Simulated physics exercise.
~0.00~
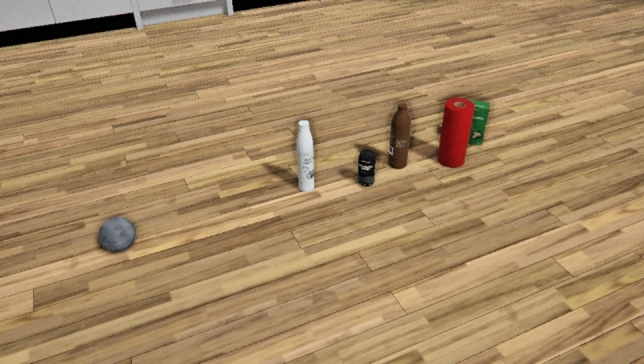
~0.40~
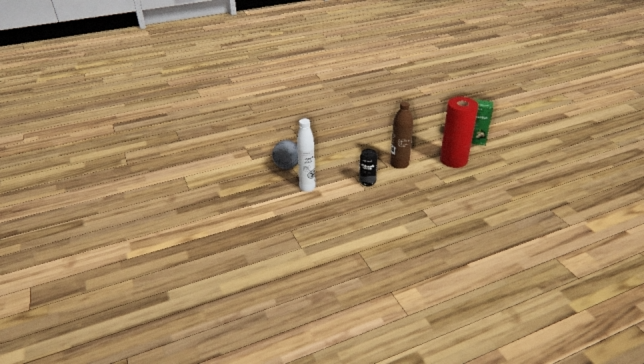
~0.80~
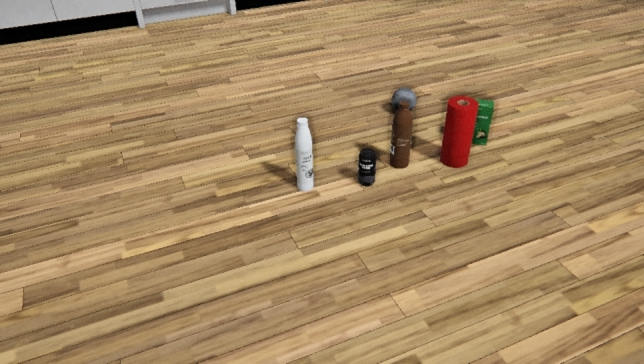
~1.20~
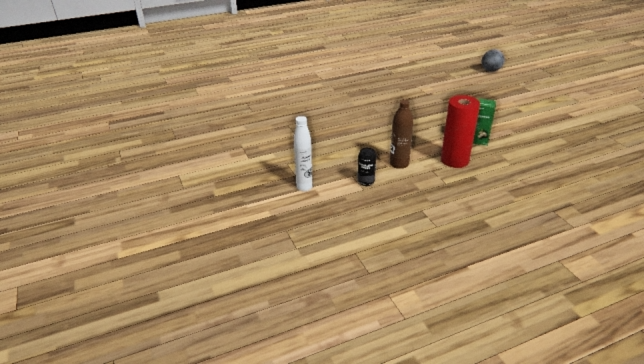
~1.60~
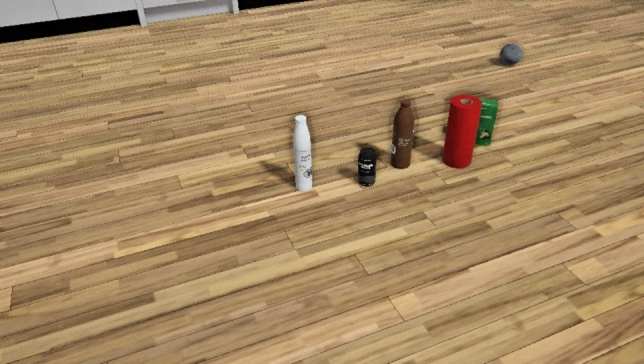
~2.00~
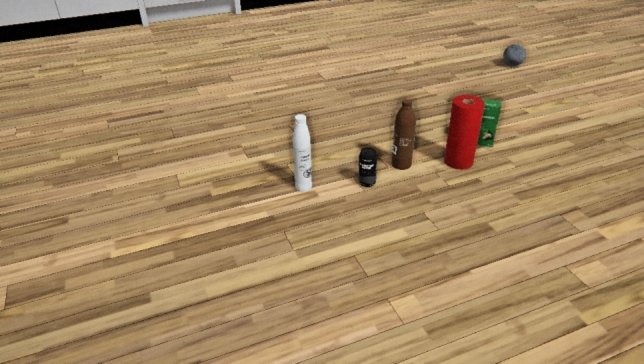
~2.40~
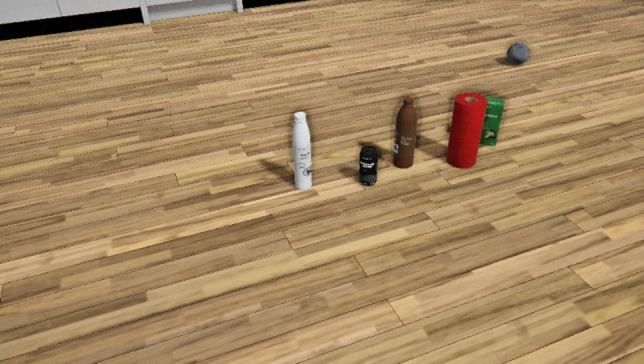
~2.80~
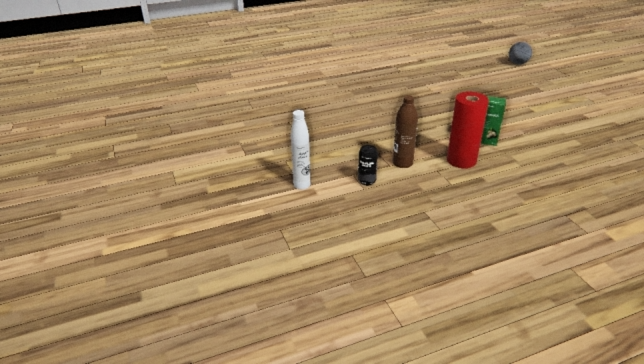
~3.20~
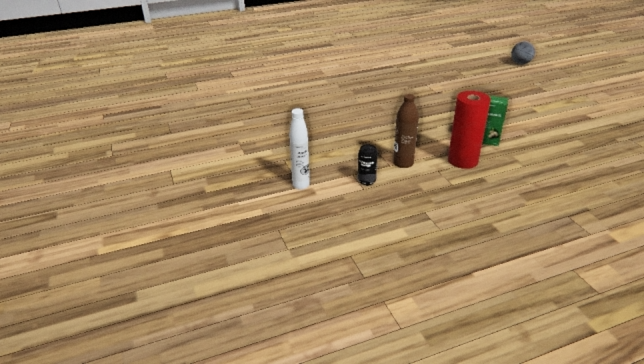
Red roll, green carton, two bottles and black can standing on wooden floor as grey ball rolls behind them, stopping far right.
